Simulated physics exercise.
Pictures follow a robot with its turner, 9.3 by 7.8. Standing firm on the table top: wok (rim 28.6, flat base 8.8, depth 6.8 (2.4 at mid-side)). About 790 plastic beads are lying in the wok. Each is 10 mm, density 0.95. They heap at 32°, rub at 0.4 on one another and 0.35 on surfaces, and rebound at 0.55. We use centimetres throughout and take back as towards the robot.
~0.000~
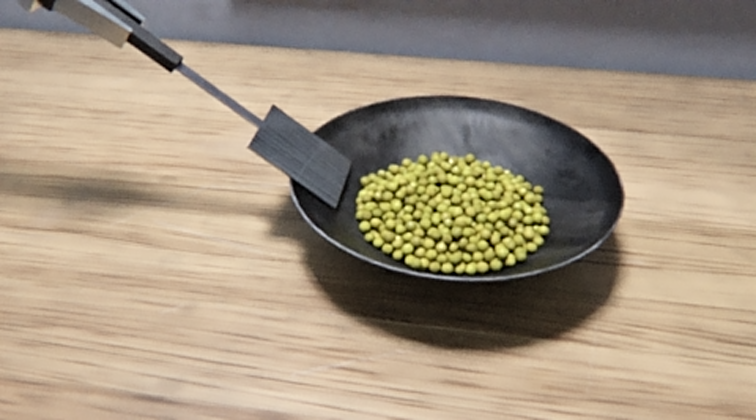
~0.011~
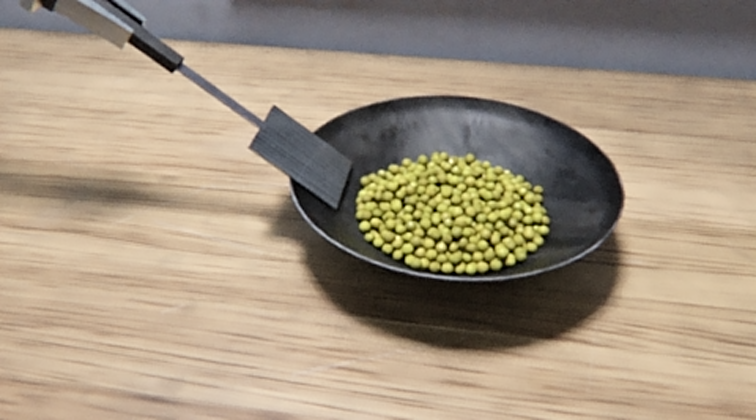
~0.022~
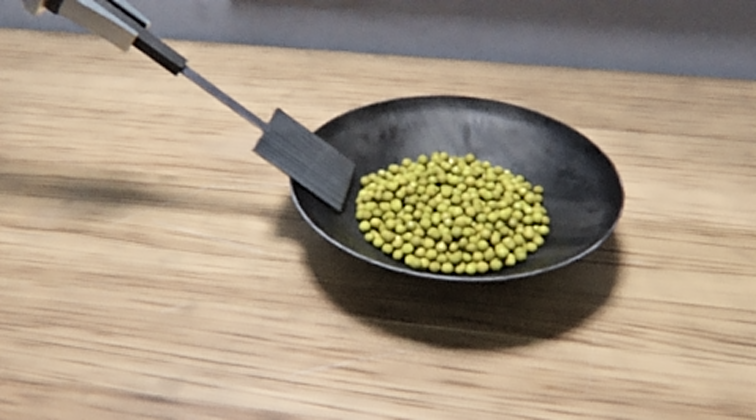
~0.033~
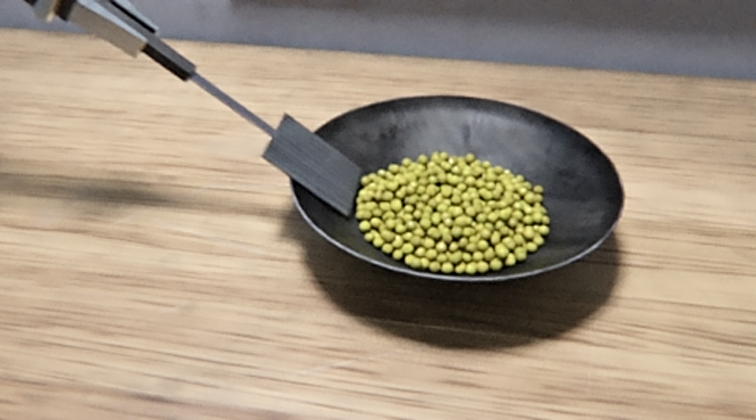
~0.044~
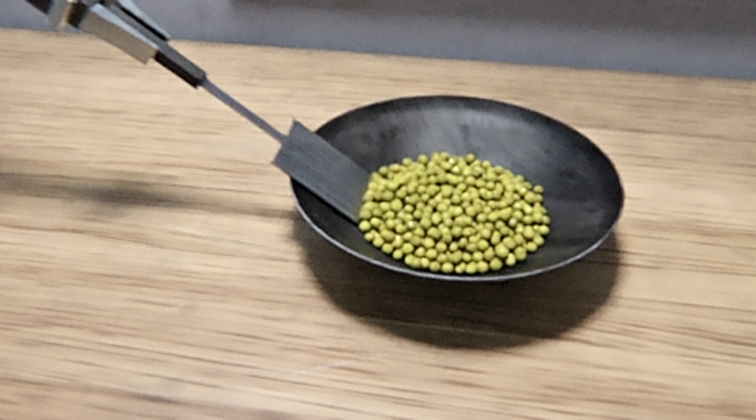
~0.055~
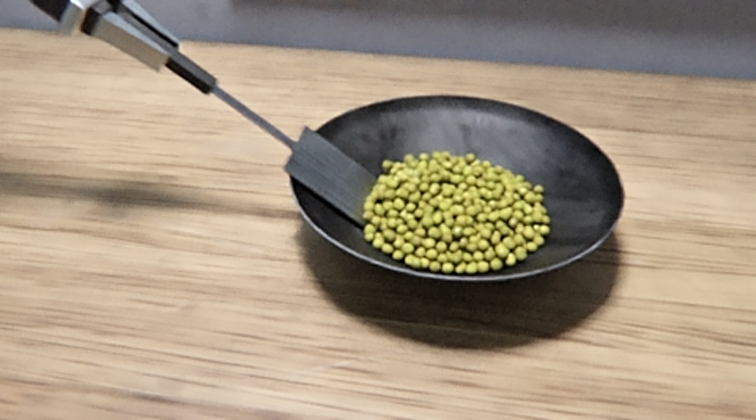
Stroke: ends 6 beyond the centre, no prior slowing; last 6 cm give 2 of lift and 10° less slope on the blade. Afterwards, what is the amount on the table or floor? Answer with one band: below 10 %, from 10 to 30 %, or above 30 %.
Below 10 %.
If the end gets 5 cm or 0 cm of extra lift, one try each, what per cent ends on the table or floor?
First try about 15 %, second try about 0 %.
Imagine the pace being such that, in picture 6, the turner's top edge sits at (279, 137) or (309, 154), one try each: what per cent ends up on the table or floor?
Estimates: Near 0 %, near 20 %.
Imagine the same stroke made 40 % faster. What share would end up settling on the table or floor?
About 15 %.
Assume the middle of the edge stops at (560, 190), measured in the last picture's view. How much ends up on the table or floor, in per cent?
30 %, roughly.
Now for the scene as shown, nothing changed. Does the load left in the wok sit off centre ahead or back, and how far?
Offset forward: Around 4.5 cm.
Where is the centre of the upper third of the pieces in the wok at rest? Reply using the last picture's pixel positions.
Around (552, 193).
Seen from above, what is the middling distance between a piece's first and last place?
It comes out at about 5 cm.
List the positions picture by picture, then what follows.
The turner top edge at (260, 125), sloping 37°; upper third of the load around (449, 200), from x 360 to 545, top at y 155; 788 in the wok, in the first picture.
The turner top edge at (261, 125), sloping 37°; upper third of the load around (449, 200), from x 360 to 545, top at y 155, in the second picture.
The turner top edge at (265, 128), sloping 37°; upper third of the load around (449, 200), from x 360 to 545, top at y 155, in the third picture.
The turner top edge at (273, 133), sloping 37°; upper third of the load around (449, 200), from x 360 to 545, top at y 155, in the fourth picture.
The turner top edge at (283, 140), sloping 37°; upper third of the load around (449, 200), from x 365 to 545, top at y 155, in the fifth picture.
The turner top edge at (293, 146), sloping 37°; upper third of the load around (448, 198), from x 370 to 545, top at y 155; 788 in the wok, in the sixth picture.
After 0.11 s, sloping 37°, highest piece 5 above the table; 788 in the wok.
After 0.17 s, sloping 34°, highest piece 6 above the table; 788 in the wok.
After 0.40 s, sloping 27°, highest piece 8 above the table; 778 in the wok, 6 on the table or floor, 4 on the blade or in flight.
After 1.45 s, sloping 27°, highest piece 7 above the table; 777 in the wok, 11 on the table or floor.
In the end, 777 in the wok, 11 on the table or floor. That is 1 % on the table or floor.
